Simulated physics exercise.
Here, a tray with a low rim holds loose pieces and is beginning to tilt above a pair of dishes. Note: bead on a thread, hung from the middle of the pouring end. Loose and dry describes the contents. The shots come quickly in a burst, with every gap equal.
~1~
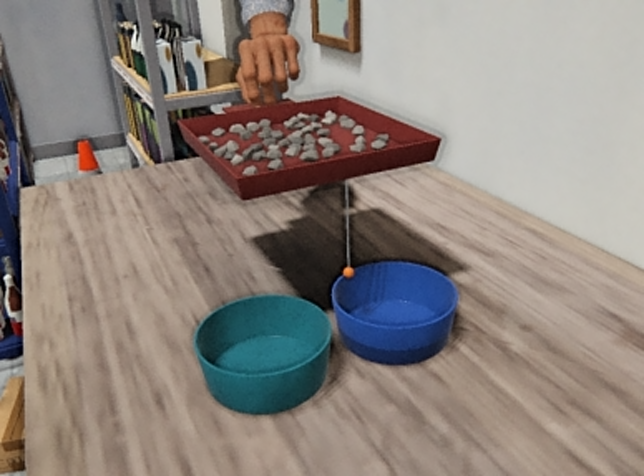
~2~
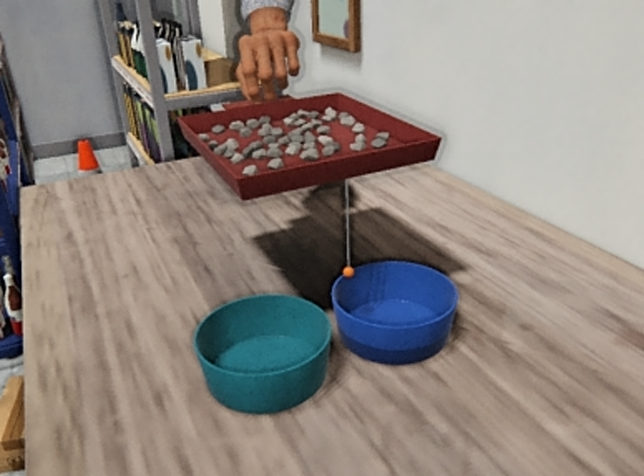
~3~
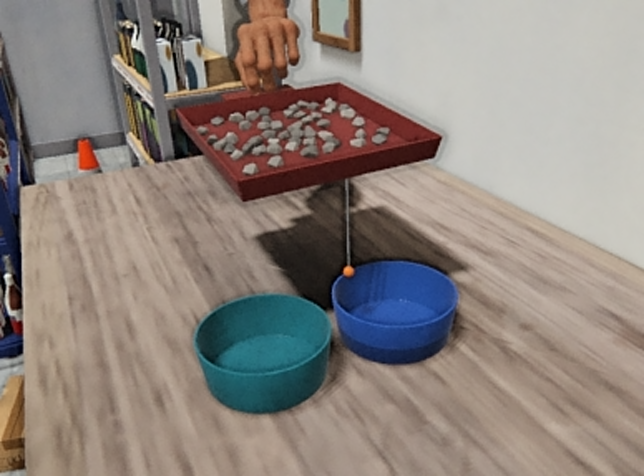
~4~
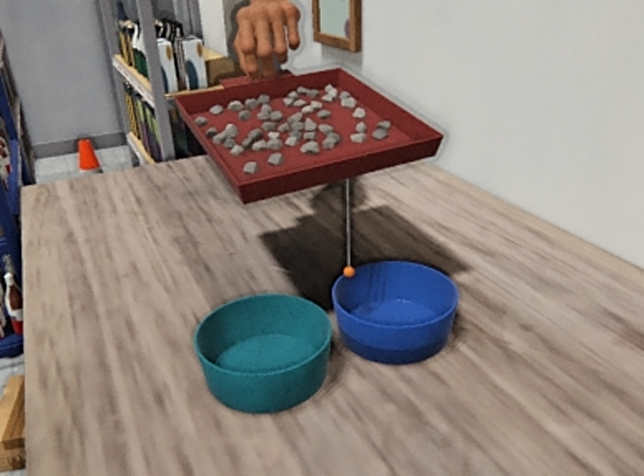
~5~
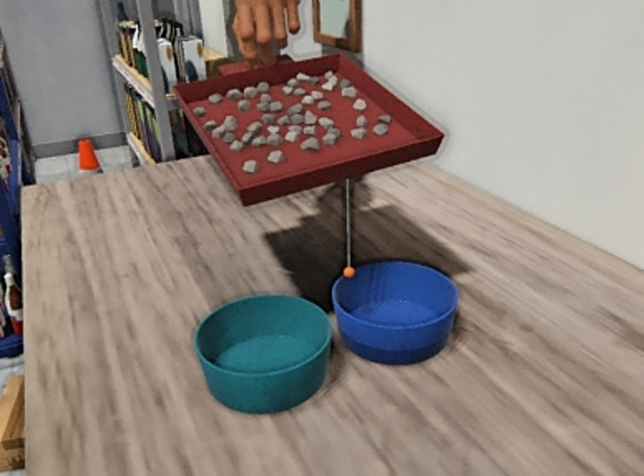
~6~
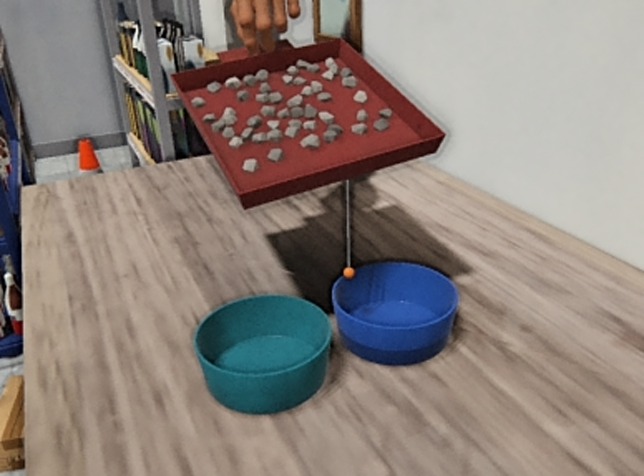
To begin with, a hand is at the back of a shallow red tray of grey gravel, held nearly level above a teal dish and a blue dish on a wooden table. The tray then tilts gradually, its back edge rising and its front left corner dipping slightly, while the dishes stay still.
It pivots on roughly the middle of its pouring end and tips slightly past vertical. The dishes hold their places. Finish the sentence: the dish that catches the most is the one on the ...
... left.
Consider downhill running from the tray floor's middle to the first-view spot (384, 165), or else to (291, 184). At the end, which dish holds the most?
Results - the dish on the right side first, the dish on the left side second.
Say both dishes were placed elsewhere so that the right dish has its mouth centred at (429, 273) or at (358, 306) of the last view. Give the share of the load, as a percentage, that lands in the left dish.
80 and 30 in a hundred.
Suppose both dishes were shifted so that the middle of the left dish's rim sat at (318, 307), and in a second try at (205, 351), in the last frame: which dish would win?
Answer, in order: The one to the left and the one to the right.
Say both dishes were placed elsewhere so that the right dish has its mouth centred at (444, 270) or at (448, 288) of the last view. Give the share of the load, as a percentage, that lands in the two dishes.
Result: 70 % and 80 %.
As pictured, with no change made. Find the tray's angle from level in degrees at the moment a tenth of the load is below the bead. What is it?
Roughly 85 degrees at that moment.
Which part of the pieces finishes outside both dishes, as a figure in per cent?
That comes to some 10 per cent.
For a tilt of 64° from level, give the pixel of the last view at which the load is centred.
Somewhere about (301, 173).
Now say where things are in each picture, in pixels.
Corners of the pouring end at (240, 176) and (435, 138), level; middle of the load at (284, 143), bits of gravel; left dish at (291, 389); right dish at (429, 341); bead on its thread at (349, 273), in the first picture.
Corners of the pouring end at (241, 176) and (435, 137), level; middle of the load at (284, 141), in the second picture.
Corners of the pouring end at (241, 178) and (436, 136), tipped barely, lowest at the left corner; middle of the load at (284, 135), in the third picture.
Corners of the pouring end at (242, 181) and (437, 134), tipped a little, lowest at the left corner; middle of the load at (284, 128), in the fourth picture.
Corners of the pouring end at (242, 185) and (438, 134), tipped a little, lowest at the left corner; middle of the load at (284, 120), in the fifth picture.
Corners of the pouring end at (243, 189) and (439, 133), tipped clearly, lowest at the left corner; middle of the load at (284, 113); left dish at (290, 389); right dish at (429, 341), in the sixth picture.
Soon after the last picture, tray tipped steeply; nearly all on the tray; a stray few in the air.
A little later, tray tipped past a quarter turn; about two thirds on the tray; a small part in the left dish; a stray few in the right dish; a small part outside both; a small part in the air.
Later still, tray tipped past a quarter turn; about two thirds in the left dish; about a quarter in the right dish; a small part outside both.
At rest, tray tipped past a quarter turn; about two thirds in the left dish; about a quarter in the right dish; a small part outside both.
